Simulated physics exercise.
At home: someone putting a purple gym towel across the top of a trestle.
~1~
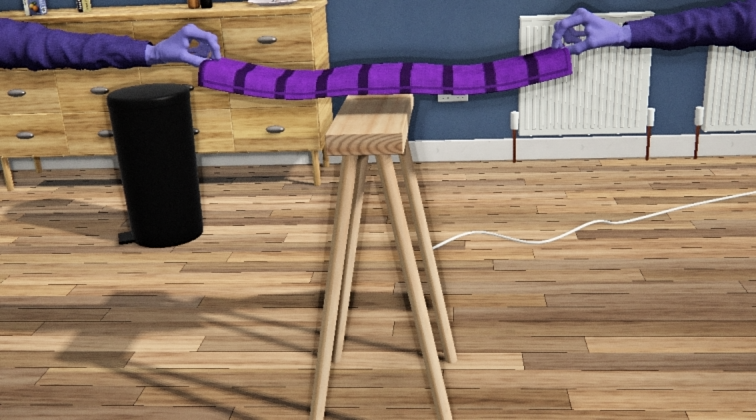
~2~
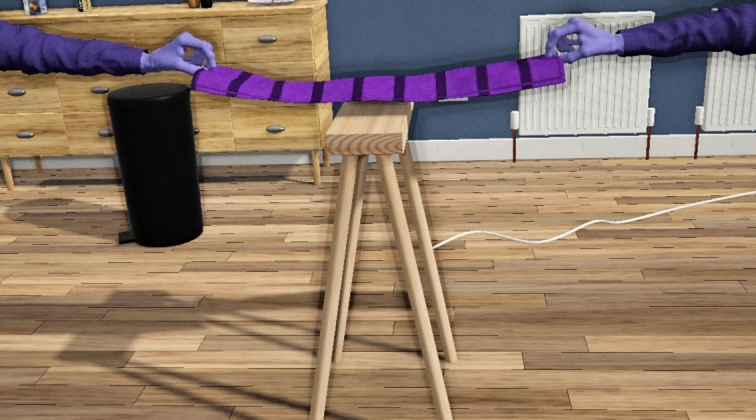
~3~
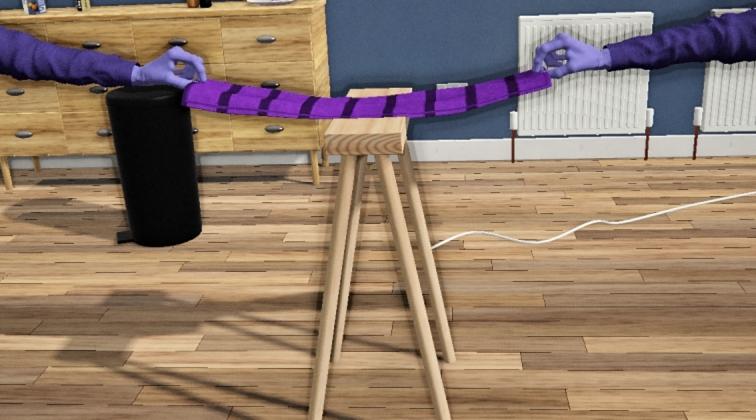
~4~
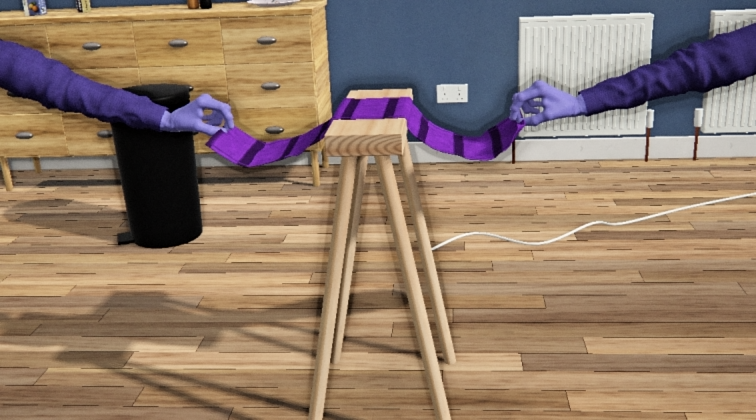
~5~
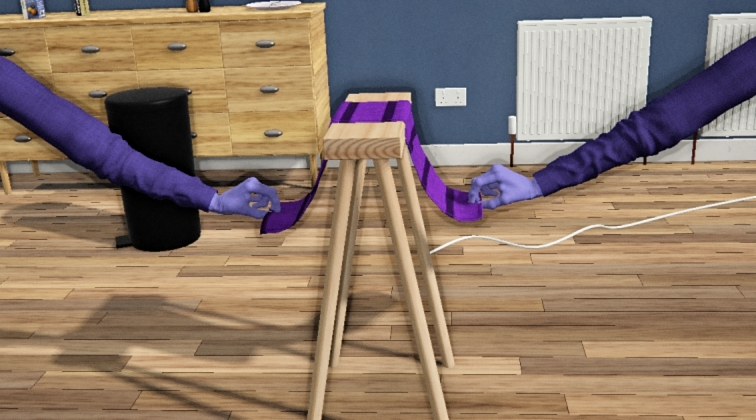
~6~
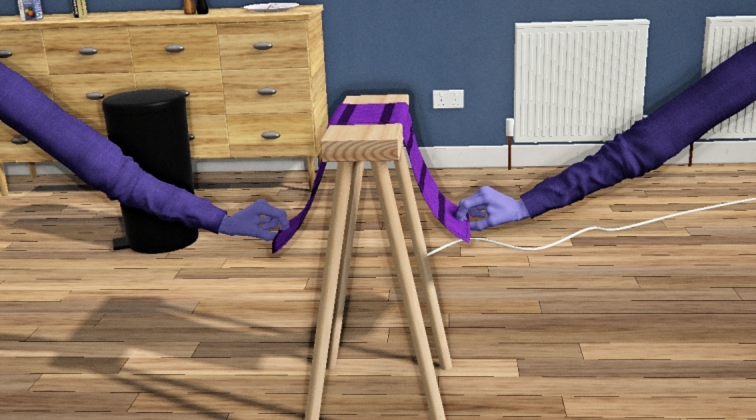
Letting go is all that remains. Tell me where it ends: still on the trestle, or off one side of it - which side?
I reckon it will hold its position.
Then, 0.42 s later than the last view, gym towel hanging on both sides, left end near (371, 250), right end near (382, 242).
Then, 1.20 s later than the last view, gym towel hanging on both sides, left end near (330, 253), right end near (416, 245).
Then, 2.06 s later than the last view, gym towel hanging on both sides, left end near (322, 252), right end near (416, 246).
Finally, gym towel hanging on both sides, left end near (337, 254), right end near (426, 244). The purple gym towel hangs there.
